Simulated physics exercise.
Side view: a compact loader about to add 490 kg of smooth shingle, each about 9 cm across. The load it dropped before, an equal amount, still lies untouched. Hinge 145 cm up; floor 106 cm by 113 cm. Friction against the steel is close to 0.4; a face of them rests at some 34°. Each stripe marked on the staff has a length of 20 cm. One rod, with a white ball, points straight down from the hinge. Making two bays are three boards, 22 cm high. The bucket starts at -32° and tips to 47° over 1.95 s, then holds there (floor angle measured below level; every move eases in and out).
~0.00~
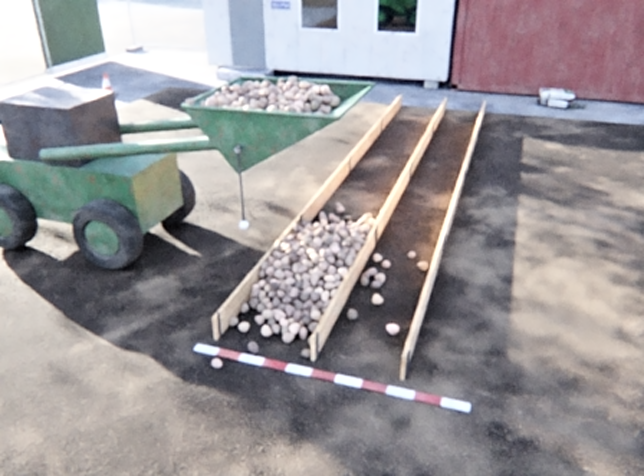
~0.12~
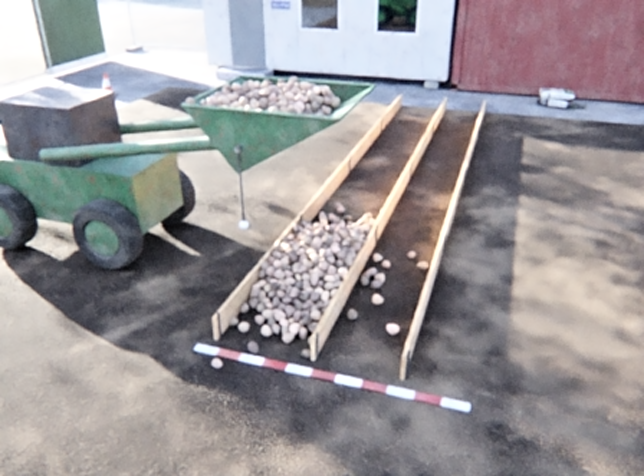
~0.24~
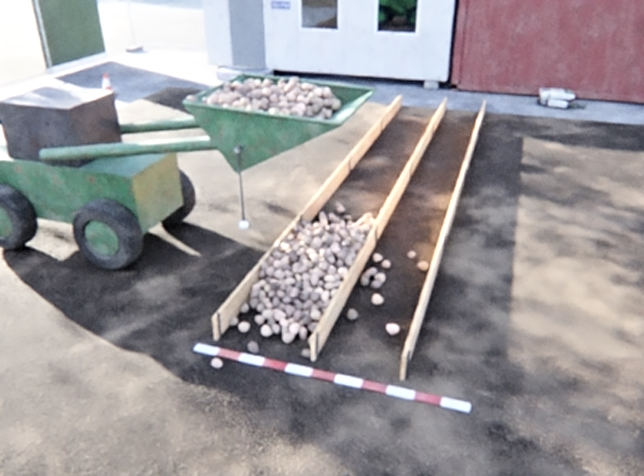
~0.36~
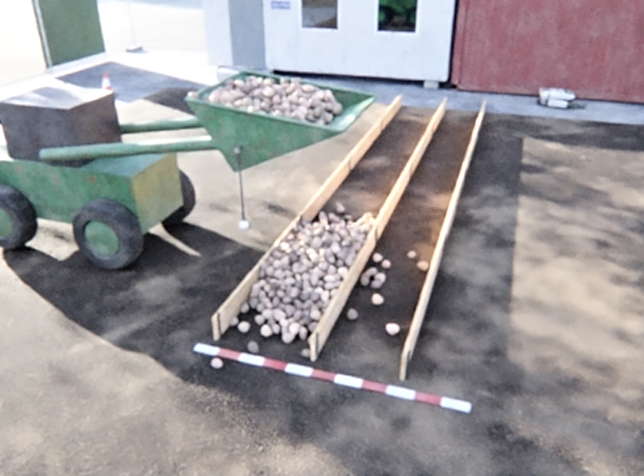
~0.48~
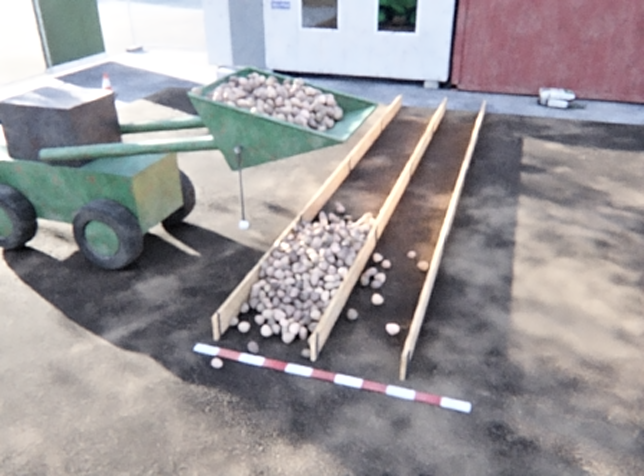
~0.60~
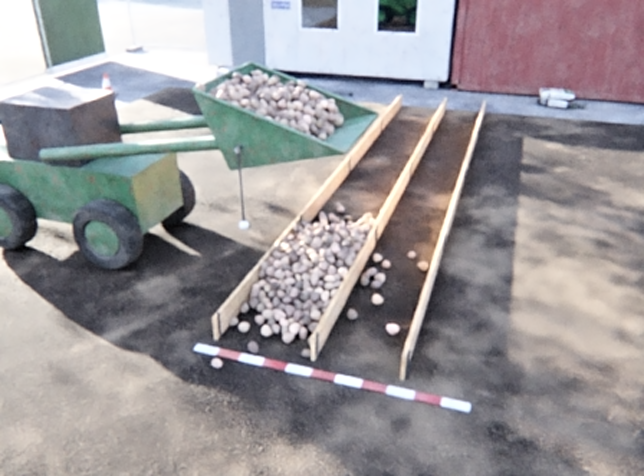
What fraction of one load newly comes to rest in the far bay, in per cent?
About 82 per cent.
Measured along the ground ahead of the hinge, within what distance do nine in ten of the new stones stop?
Distance: Roughly 150 cm.
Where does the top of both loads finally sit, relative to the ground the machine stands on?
Around 38 centimetres above that ground.
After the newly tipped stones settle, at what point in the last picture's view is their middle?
Roughly at (386, 274) in the last picture.
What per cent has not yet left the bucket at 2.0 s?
About 10 percent is still in there.
After 1.5 s the floor is at 35°; in per cent of one load, 87 in the bucket, 107 in the near bay, 5 in the far bay; the foremost stones are at (389, 283).
After 2.0 s the floor is at 47°; in per cent of one load, 8 in the bucket, 128 in the near bay, 63 in the far bay; the foremost stones are at (425, 275).
After 2.4 s the floor is at 47°; in per cent of one load, 0 in the bucket, 116 in the near bay, 82 in the far bay, 2 past the last board; the foremost stones are at (457, 291).
After 5.2 s the floor is at 47°; in per cent of one load, 0 in the bucket, 114 in the near bay, 84 in the far bay, 2 past the last board; the foremost stones are at (491, 301). Net gain in the far bay, 82.
